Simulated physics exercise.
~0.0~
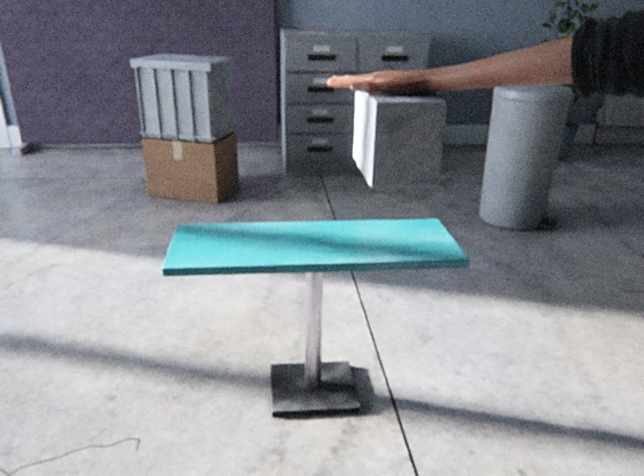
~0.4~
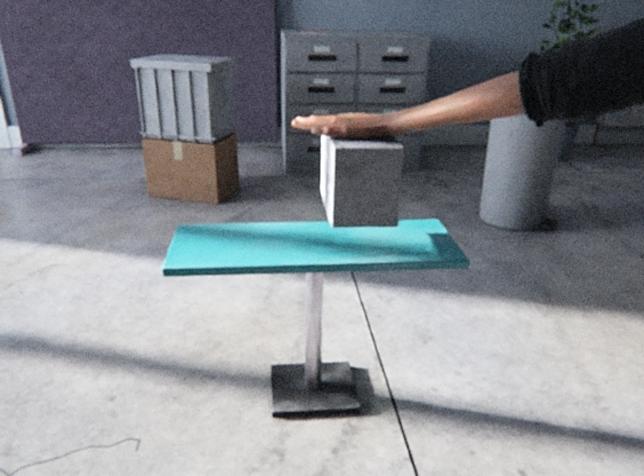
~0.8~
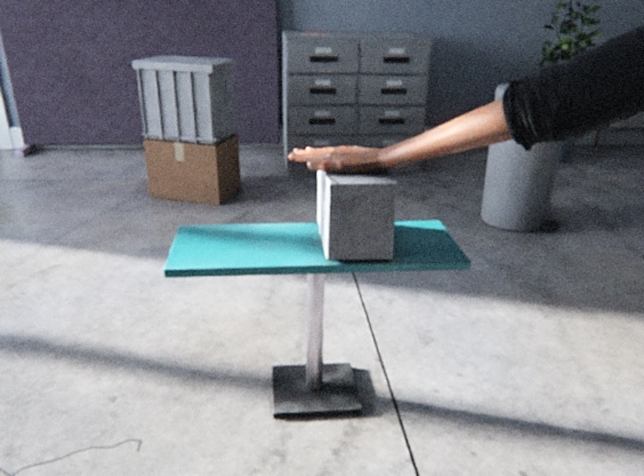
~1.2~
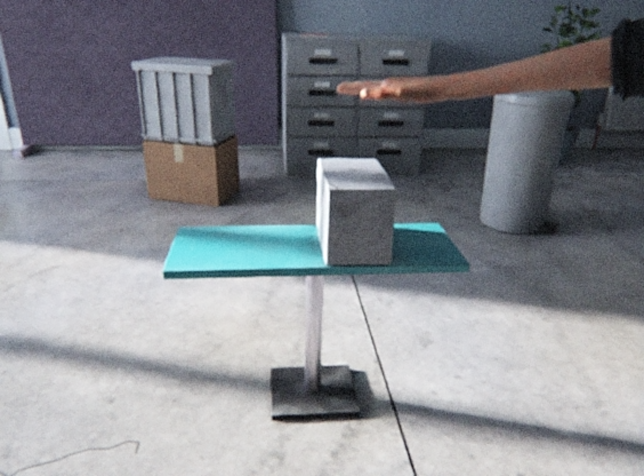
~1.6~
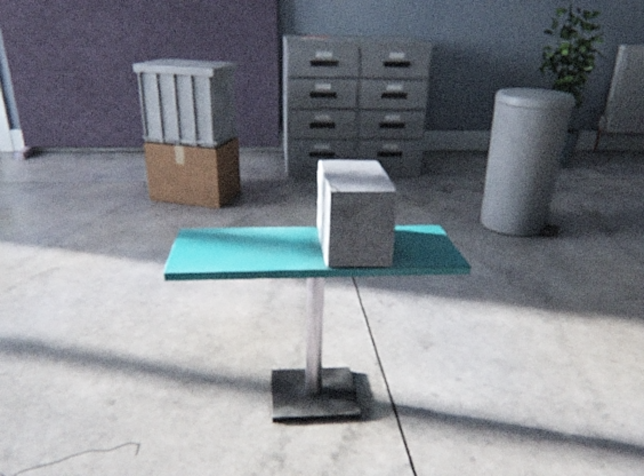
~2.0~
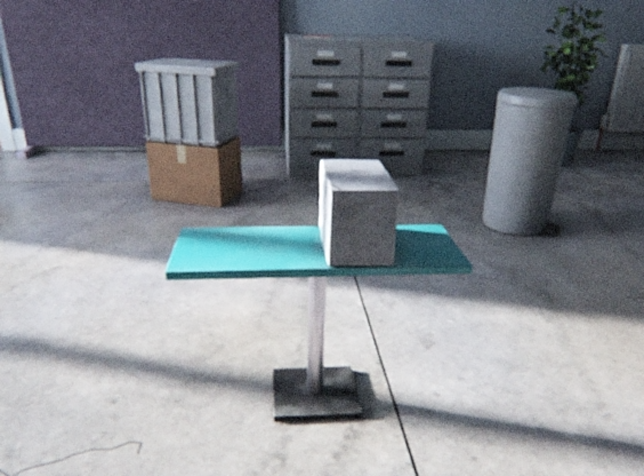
A bare arm with a dark sleeve reaches in from the right, its hand flat over a pale grey block, in a concrete-floored room seen from the front by a slightly swaying camera. Below stands a turquoise-topped stand on a thin post with a small dark foot, with grey cabinets, a cardboard box under a grey crate, and a grey bin behind. The hand moves the block left and down, setting it upright just right of the tabletop's centre. It then lifts off and withdraws to the right. The stand stays level, the block resting still on top.
